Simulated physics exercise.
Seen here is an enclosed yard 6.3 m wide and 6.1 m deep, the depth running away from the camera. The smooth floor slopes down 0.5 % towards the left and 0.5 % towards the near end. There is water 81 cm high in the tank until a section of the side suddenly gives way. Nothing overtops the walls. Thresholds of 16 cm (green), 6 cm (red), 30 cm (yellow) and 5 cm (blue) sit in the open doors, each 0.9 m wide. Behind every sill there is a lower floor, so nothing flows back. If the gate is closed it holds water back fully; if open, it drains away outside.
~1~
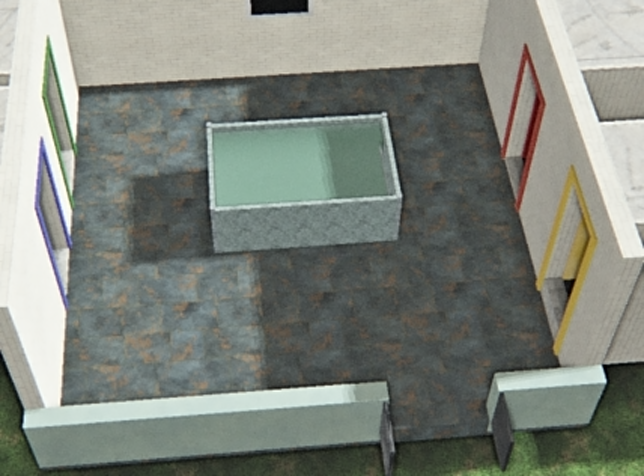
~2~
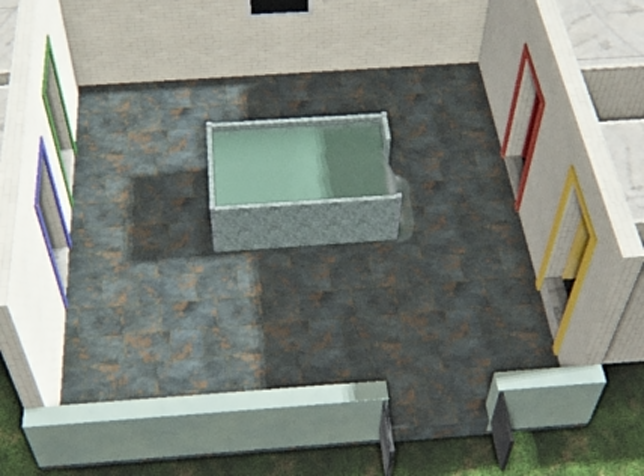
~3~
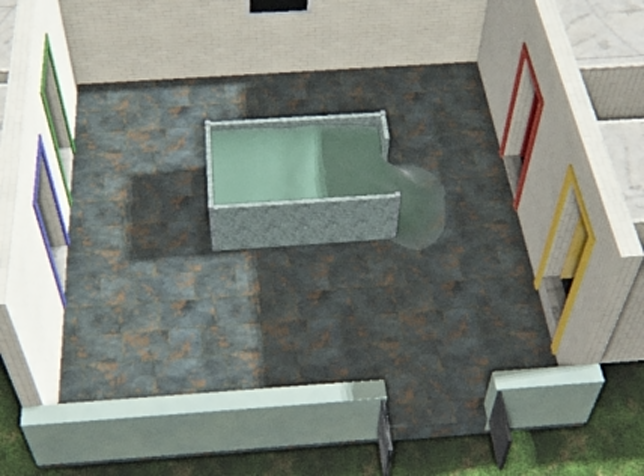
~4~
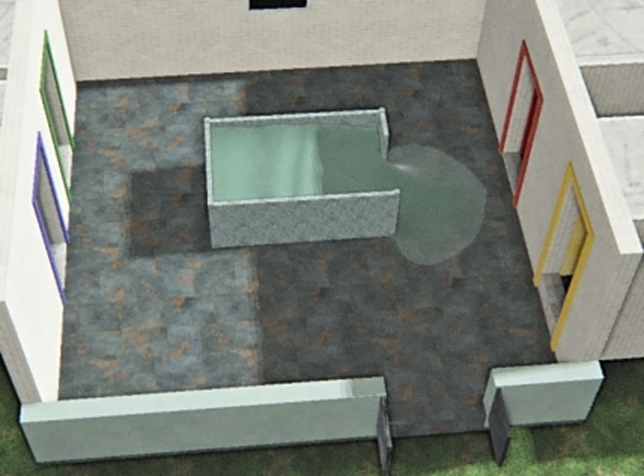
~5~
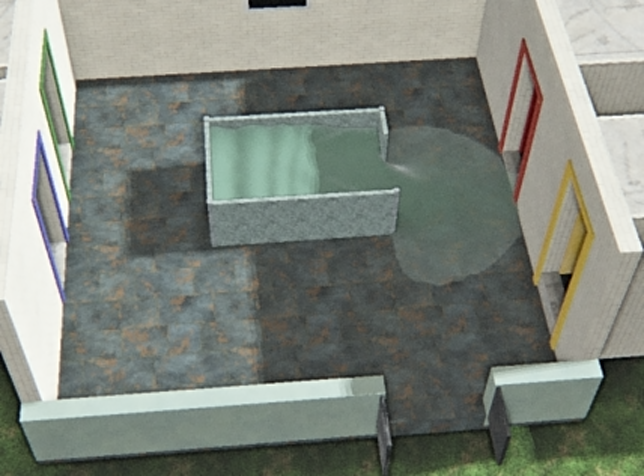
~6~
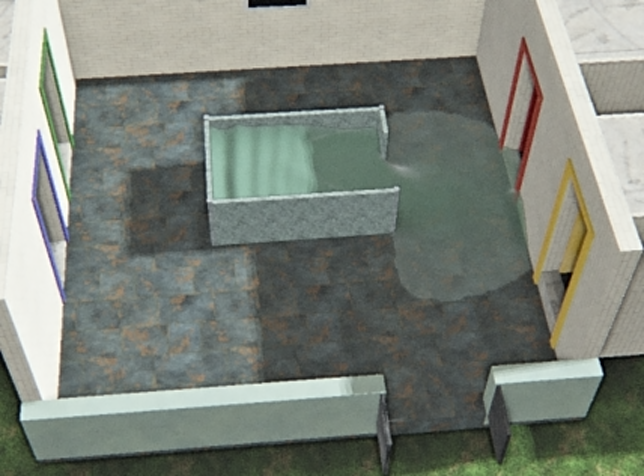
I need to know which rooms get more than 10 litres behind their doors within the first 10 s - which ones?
Here is each one: The green door does not get more than 10 litres; the red door gets more than 10 litres; the yellow door does not get more than 10 litres; the blue door does not get more than 10 litres.
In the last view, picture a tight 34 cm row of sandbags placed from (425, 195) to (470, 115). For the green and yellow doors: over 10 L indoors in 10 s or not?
Green within the limit, yellow within the limit.
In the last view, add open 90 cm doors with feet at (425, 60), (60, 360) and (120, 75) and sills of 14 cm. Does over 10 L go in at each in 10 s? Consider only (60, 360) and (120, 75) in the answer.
Taking them in order, the first gets too little and the second too little.
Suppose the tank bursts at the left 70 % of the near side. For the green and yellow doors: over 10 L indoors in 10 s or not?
Versus the limit - green: Within, yellow: Within.
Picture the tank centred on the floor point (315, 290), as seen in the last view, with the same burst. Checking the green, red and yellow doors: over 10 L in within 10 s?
Well, green ends up inside the mark, red ends up beyond the mark and yellow ends up beyond the mark.
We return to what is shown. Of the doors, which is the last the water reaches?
The green door.
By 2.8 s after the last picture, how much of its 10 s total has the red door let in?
Fraction in by then: Around 75 per cent.
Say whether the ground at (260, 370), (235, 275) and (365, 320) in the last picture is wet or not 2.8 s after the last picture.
Going in order, covered, then clear, then covered.
Then, 0.7 s after the last picture water covers 20 % of the floor and is deepest (42 cm) near (506, 212); green door not reached, red door 22 cm at the sill, 151 L in, yellow door 18 cm at the sill, 0 L in, blue door not reached.
Then, 1.5 s after the last picture water covers 25 % of the floor and is deepest (39 cm) near (550, 378); green door not reached, red door 27 cm at the sill, 353 L in, yellow door 19 cm at the sill, 0 L in, blue door not reached.
Then, 2.8 s after the last picture water covers 45 % of the floor and is deepest (27 cm) near (553, 391); green door not reached, red door 21 cm at the sill, 547 L in, yellow door 12 cm at the sill, 0 L in, blue door not reached.
Then, 5.3 s after the last picture water covers 85 % of the floor and is deepest (16 cm) near (539, 392); green door not reached, red door 13 cm at the sill, 679 L in, yellow door 9 cm at the sill, 0 L in, blue door 5 cm at the sill, 0 L in.
Then, 9.3 s after the last picture water covers 95 % of the floor and is deepest (9 cm) near (198, 193); green door 8 cm at the sill, 0 L in, red door 7 cm at the sill, 716 L in, yellow door 5 cm at the sill, 0 L in, blue door 6 cm at the sill, 2 L in.
